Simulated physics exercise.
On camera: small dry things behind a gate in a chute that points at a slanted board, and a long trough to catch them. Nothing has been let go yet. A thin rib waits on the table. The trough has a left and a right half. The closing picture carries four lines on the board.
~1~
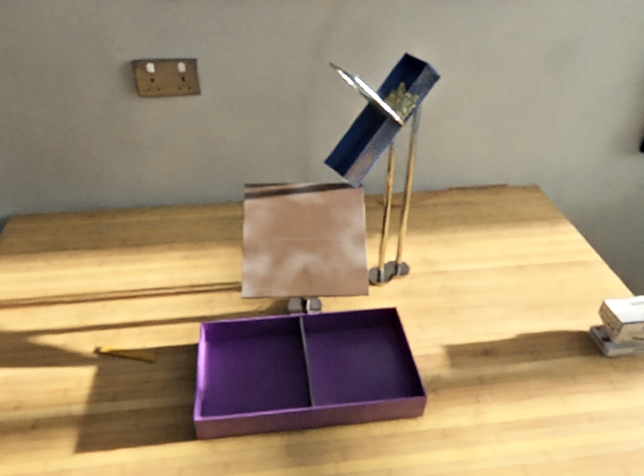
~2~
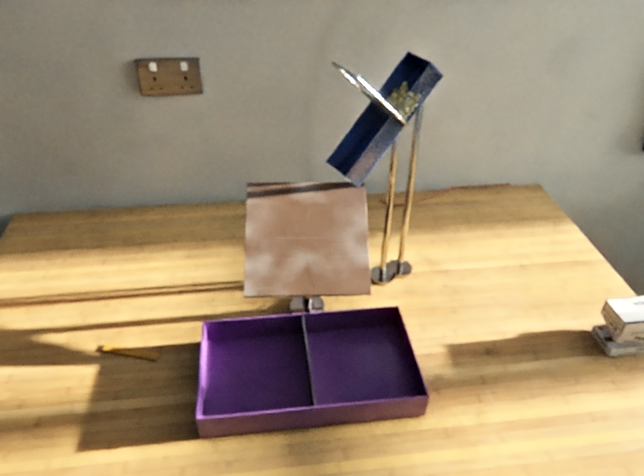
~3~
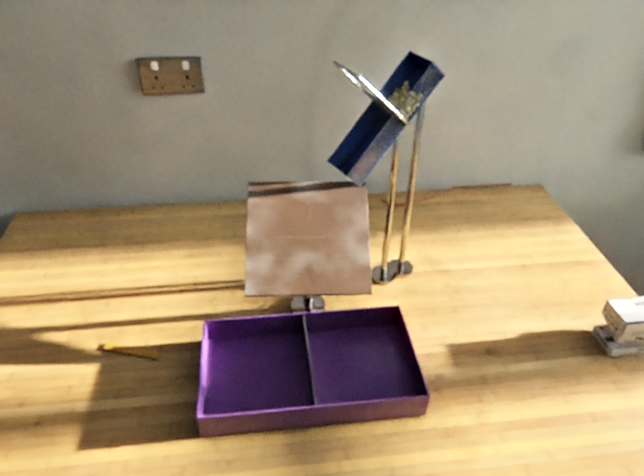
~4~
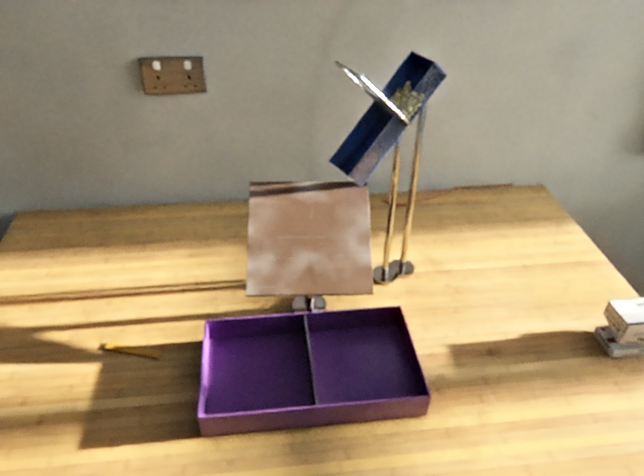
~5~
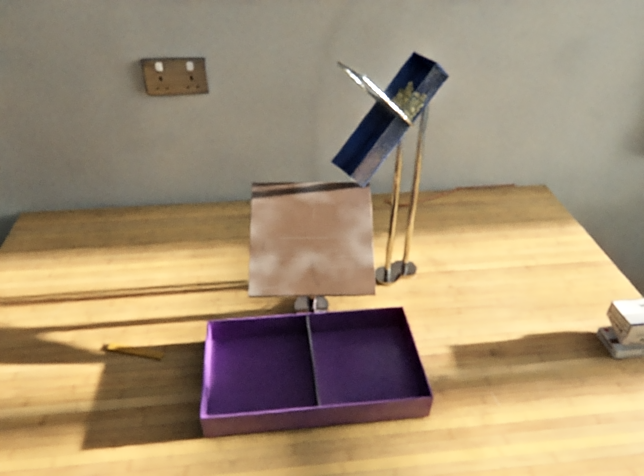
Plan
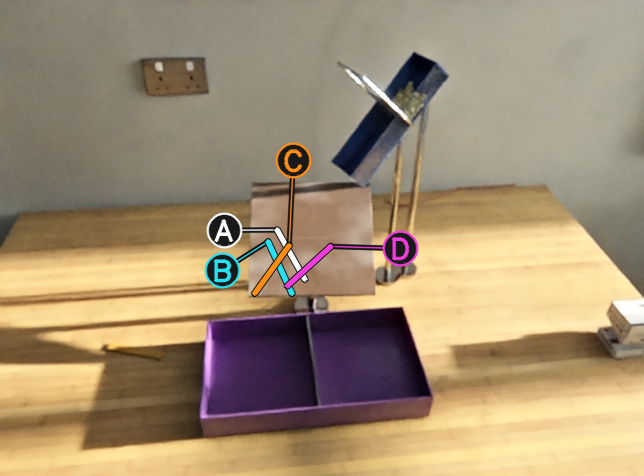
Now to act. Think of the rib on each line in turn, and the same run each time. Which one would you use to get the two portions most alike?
B.
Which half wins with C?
More lands on the left.
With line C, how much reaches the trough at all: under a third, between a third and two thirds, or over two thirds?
Line C gives over two thirds.
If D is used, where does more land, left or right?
More lands on the left.
On the marked copy, line A from (277, 229) to (304, 279); line B from (268, 241) to (292, 293); line C from (289, 245) to (254, 293); line D from (330, 246) to (287, 285).
With A, of what is caught, a small share in the left half, the bulk in the right.
With B, of what is caught, close to two thirds in the left half, close to a third in the right.
With C, of what is caught, the bulk in the left half, a small share in the right.
With D, of what is caught, all but a few in the left half, only a few in the right.
